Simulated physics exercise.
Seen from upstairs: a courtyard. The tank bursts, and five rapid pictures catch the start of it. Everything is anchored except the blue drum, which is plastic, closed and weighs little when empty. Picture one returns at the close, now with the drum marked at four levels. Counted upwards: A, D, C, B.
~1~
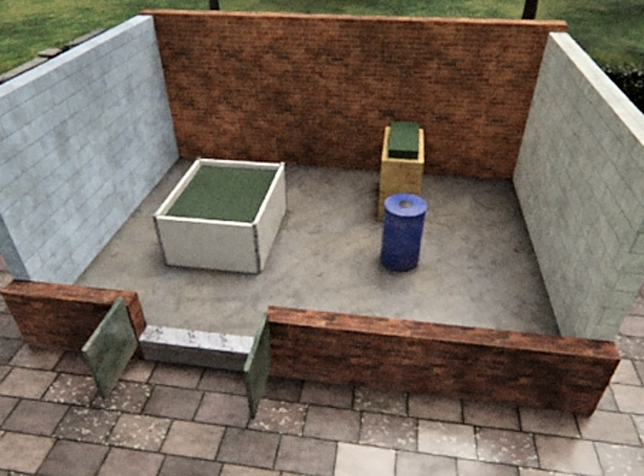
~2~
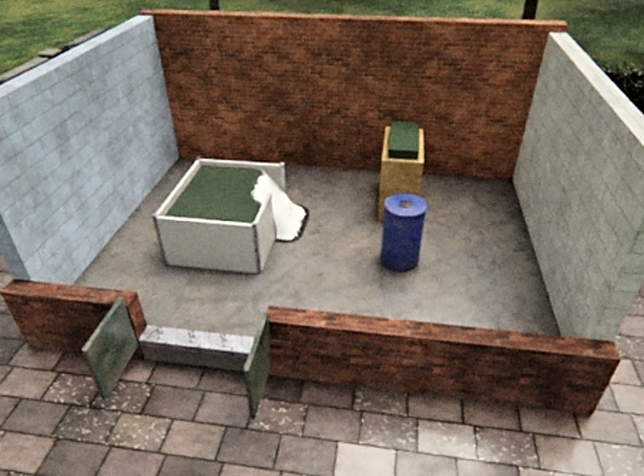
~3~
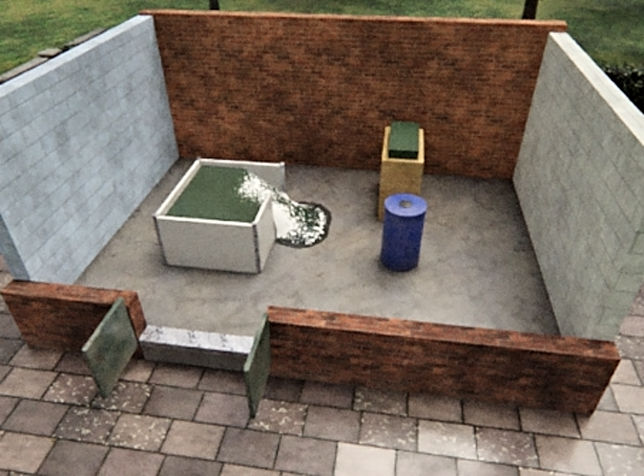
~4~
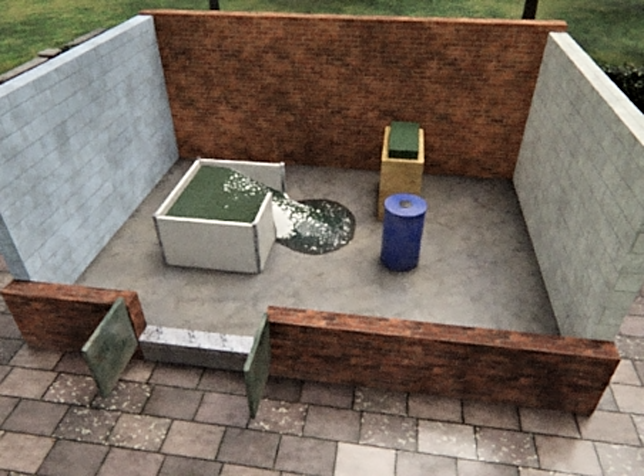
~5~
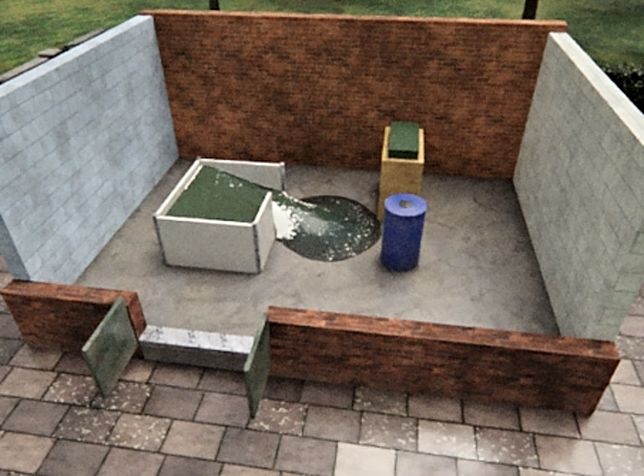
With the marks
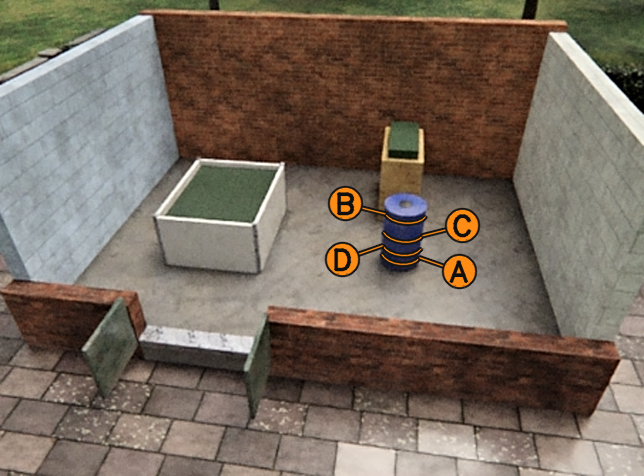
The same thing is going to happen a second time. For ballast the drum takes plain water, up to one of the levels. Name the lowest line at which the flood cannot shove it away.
Use mark D.
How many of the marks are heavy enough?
Three of the four.
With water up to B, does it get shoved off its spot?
No.
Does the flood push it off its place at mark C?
No.
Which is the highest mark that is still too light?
Mark A.
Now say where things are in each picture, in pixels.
Lid of the blue drum at (406, 204); tank full, its middle at (225, 194); open gate at (202, 302).
Water covers 1 % of the ground and is seen nearest the drum at (292, 238).
Water covers 3 % of the ground and is seen nearest the drum at (320, 232).
Water covers 5 % of the ground and is seen nearest the drum at (340, 242).
Lid of the blue drum at (406, 204); water covers 8 % of the ground and is seen nearest the drum at (366, 242).
On the marked copy, A at (400, 264); B at (404, 223); C at (402, 242); D at (401, 255); from the bottom up A, D, C, B.
For mark A, it is pushed about its own width away.
For mark B, it does not move.
For mark C, it does not move.
For mark D, it does not move.
